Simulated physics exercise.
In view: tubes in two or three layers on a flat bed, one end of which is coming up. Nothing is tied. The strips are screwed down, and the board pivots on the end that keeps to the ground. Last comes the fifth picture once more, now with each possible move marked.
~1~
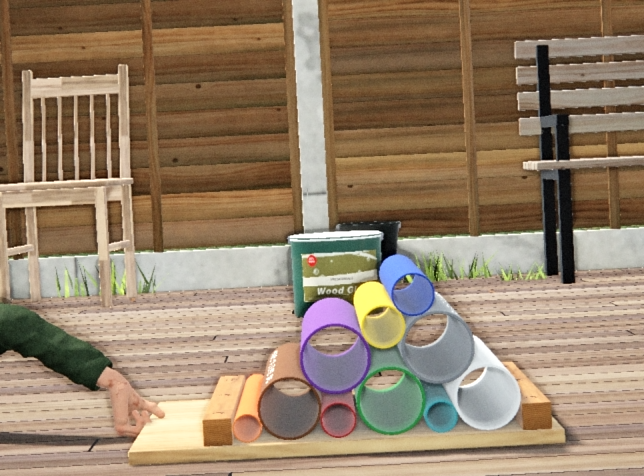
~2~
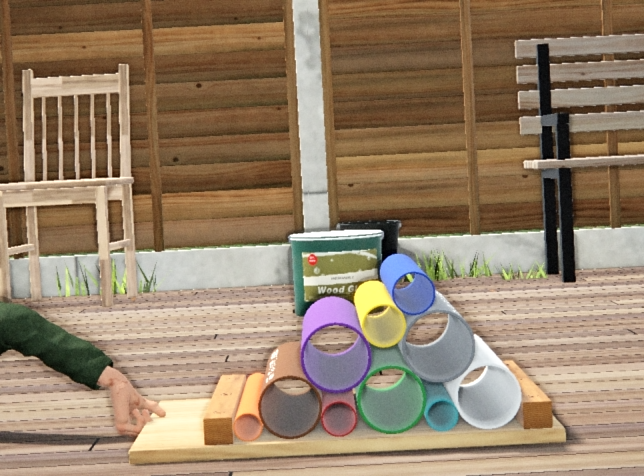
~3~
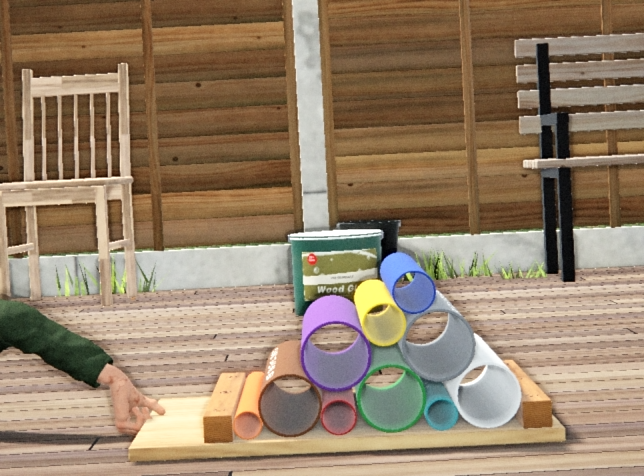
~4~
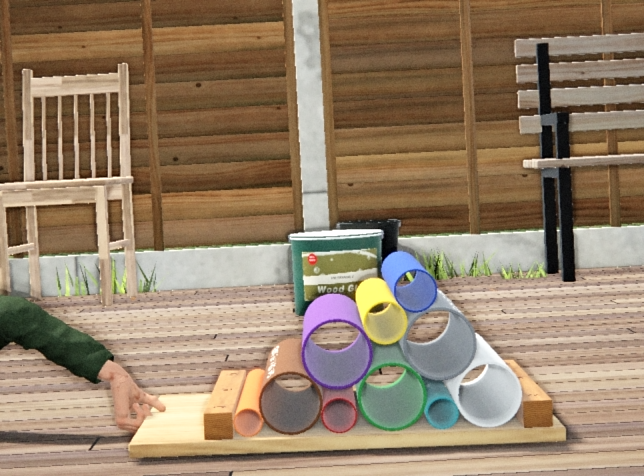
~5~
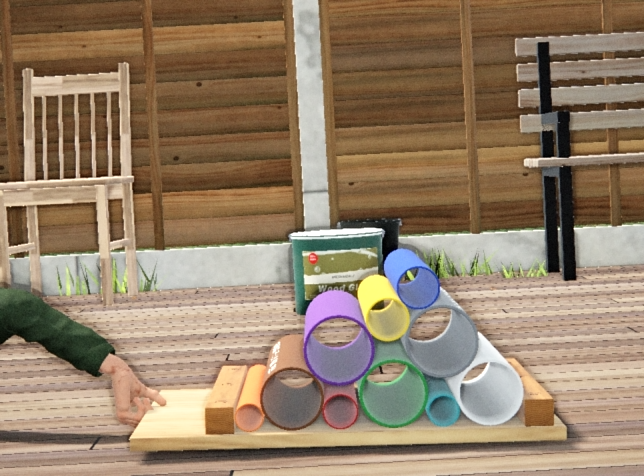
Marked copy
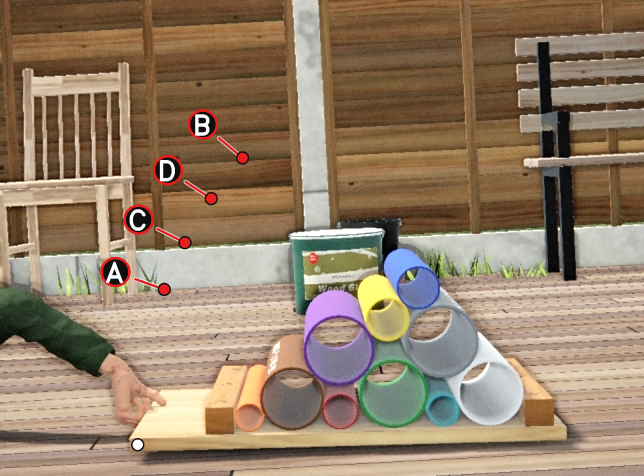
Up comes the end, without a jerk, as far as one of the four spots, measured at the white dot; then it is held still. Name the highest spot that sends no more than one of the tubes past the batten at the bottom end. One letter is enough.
Raise it to C.
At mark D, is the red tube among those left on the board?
Yes, with D.
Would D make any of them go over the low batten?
Yes.
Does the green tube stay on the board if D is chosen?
Yes, with D.
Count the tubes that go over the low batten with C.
The count is one.
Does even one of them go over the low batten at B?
At B: Yes.
On the marked copy, A at (164, 289); B at (242, 158); C at (185, 243); D at (211, 199); the white dot at (138, 445).
Following C. Soon after the start, board at 17°.
Later, board at 30°.
In the end, board at 30°, one over the low batten (blue).
As for the rest, A one over the low batten (blue); B two over the low batten (grey, blue); D two over the low batten (grey, blue).
